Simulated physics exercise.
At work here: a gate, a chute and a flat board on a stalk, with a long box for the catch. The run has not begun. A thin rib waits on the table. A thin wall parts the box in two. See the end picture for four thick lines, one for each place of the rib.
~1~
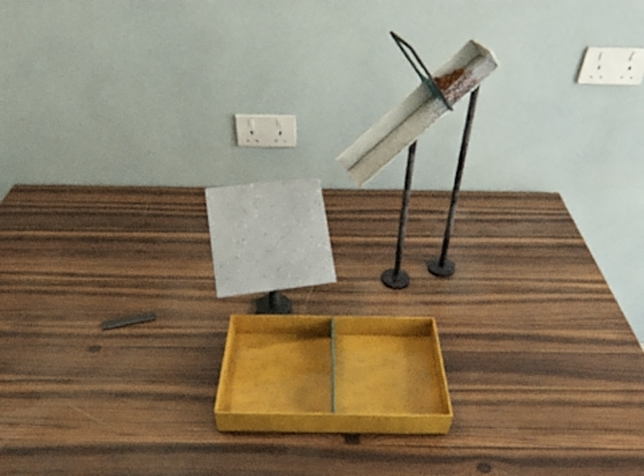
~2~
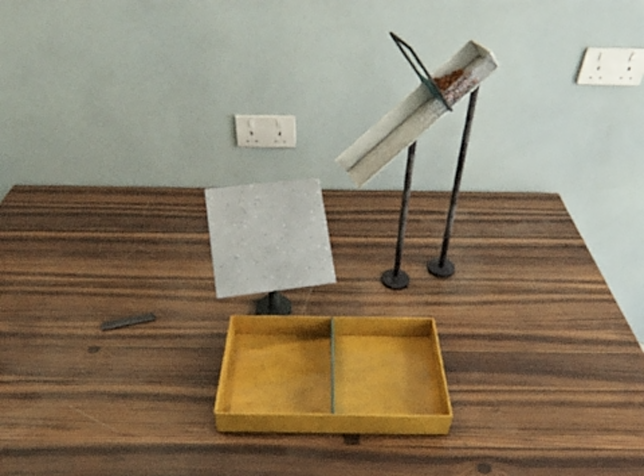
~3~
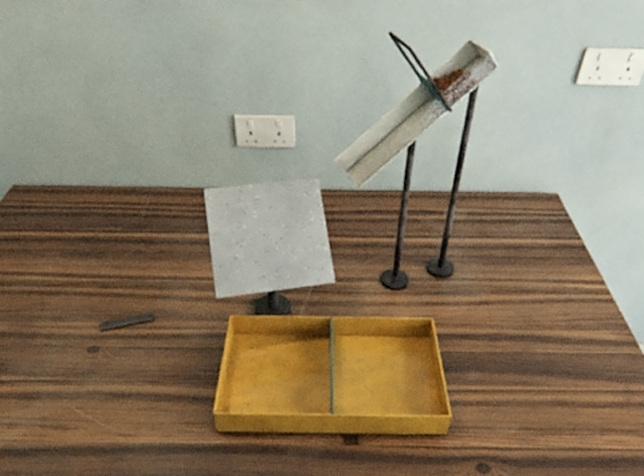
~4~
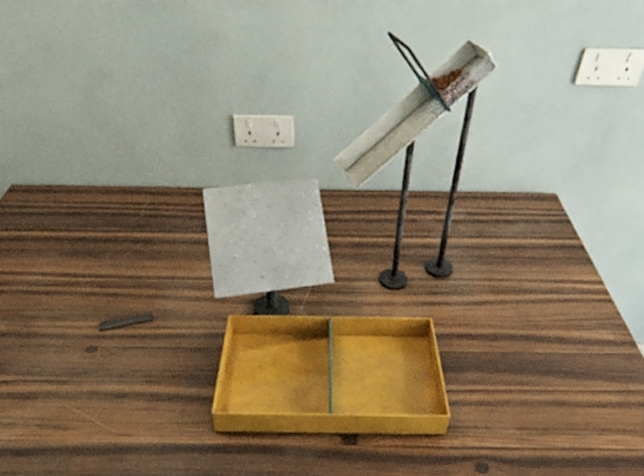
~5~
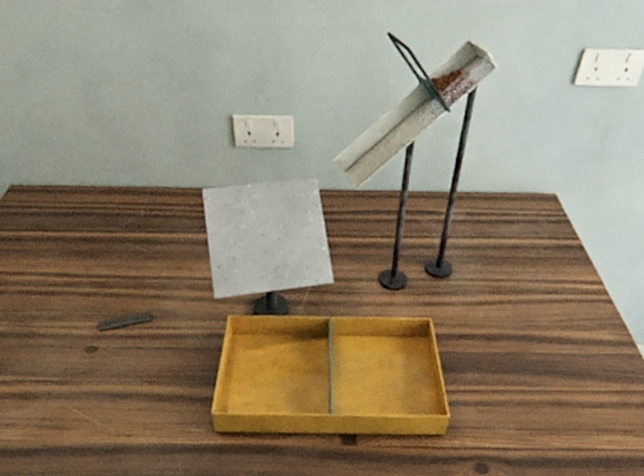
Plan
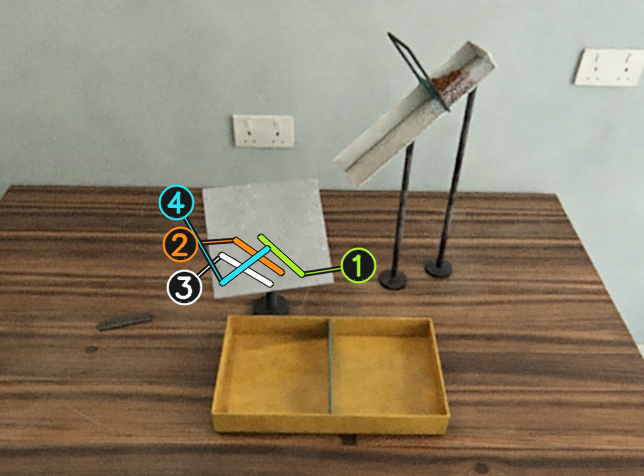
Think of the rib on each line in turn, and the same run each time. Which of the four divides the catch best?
It is 1.
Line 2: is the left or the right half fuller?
The left half.
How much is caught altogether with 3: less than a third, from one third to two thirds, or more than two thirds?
More than two thirds.
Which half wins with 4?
Left.
On the marked copy, line 1 from (260, 237) to (302, 274); line 2 from (235, 240) to (281, 272); line 3 from (221, 255) to (270, 284); line 4 from (267, 248) to (222, 282).
With 1, of what is caught, about a third in the left half, about two thirds in the right.
With 2, of what is caught, nearly all in the left half, a stray few in the right.
With 3, of what is caught, all in the left half, none in the right.
With 4, of what is caught, all in the left half, none in the right.
